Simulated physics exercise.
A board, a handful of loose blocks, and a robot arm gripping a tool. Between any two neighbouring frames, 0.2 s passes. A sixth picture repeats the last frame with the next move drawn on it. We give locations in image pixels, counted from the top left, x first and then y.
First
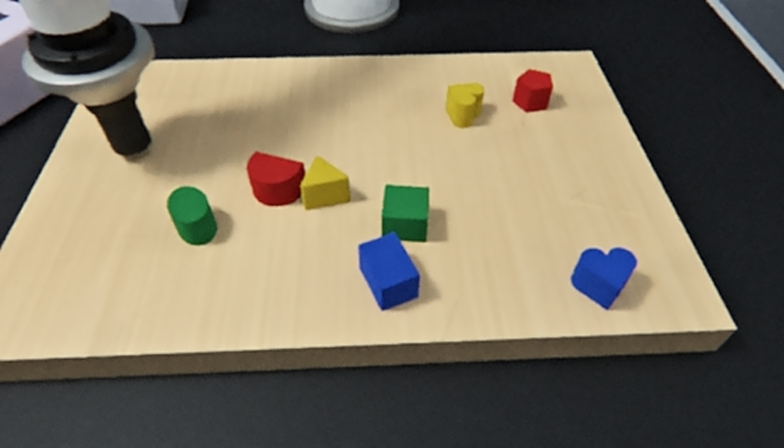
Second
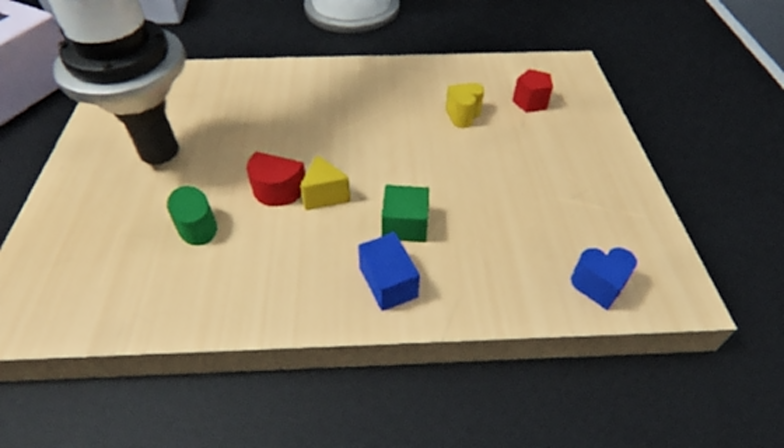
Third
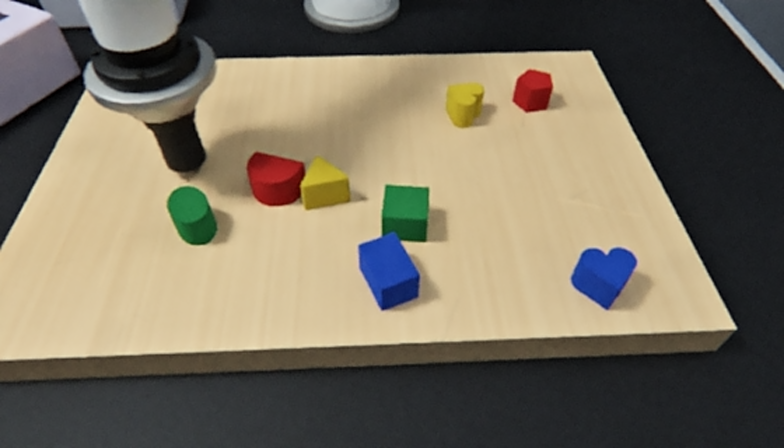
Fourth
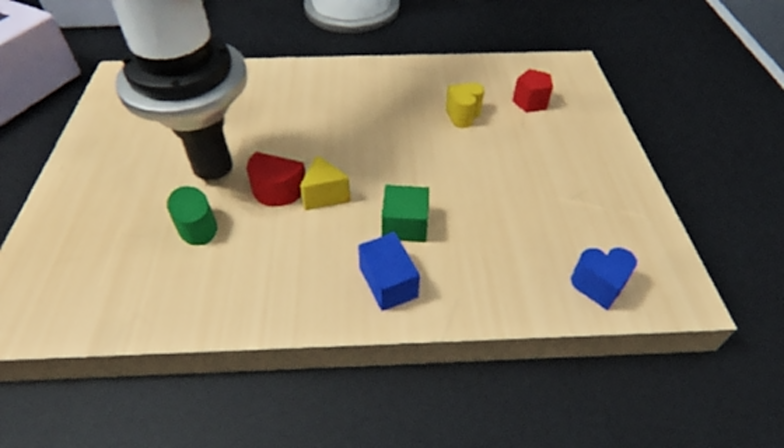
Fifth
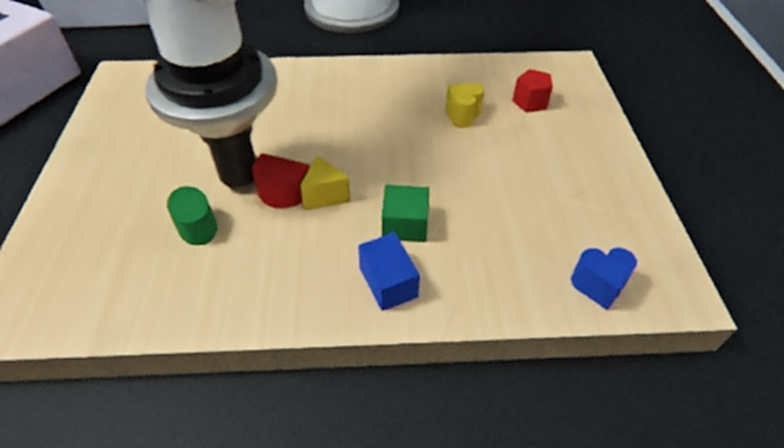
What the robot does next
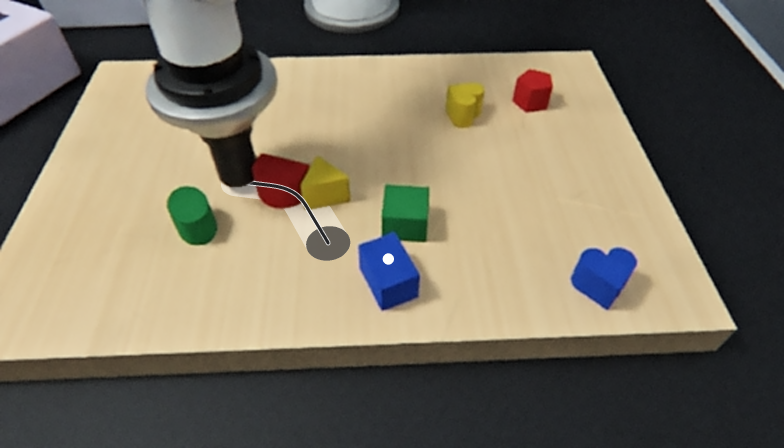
On a pale wooden board scattered with colourful blocks, a robot arm moved its dark-tipped tool to the right, past the green cylinder, and nudged the red D-shaped block slightly toward the yellow triangular one.
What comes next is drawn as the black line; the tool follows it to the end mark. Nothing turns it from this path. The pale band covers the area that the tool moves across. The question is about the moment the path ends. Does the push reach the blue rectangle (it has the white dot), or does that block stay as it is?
At the end, its place is the same.
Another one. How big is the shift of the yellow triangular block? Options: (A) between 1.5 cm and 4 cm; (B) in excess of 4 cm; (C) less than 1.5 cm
Correct choice: B.
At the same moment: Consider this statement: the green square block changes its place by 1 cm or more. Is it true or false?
That is true.
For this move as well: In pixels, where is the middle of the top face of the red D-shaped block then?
(374, 200)
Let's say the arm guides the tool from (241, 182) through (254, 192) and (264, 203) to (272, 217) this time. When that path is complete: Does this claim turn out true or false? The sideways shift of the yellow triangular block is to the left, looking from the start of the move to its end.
This is true.
The line goes from (241, 182) through (283, 188) and (309, 211) to (328, 243); the dot is on the blue rectangle.
What follows on the original path. One third of the way, tool (282, 180); red D-shaped block (322, 176); yellow triangular block (365, 183); green square block (411, 202).
Two thirds of the way, tool (309, 204); red D-shaped block (357, 192), turned 25° anticlockwise; yellow triangular block (400, 182), turned 20° anticlockwise; green square block (429, 204), turned 45° clockwise.
At the end, tool (327, 235); red D-shaped block (374, 200), turned 55° anticlockwise; yellow triangular block (410, 179), turned 30° anticlockwise; blue rectangle unmoved; green square block (431, 205), turned 45° clockwise.
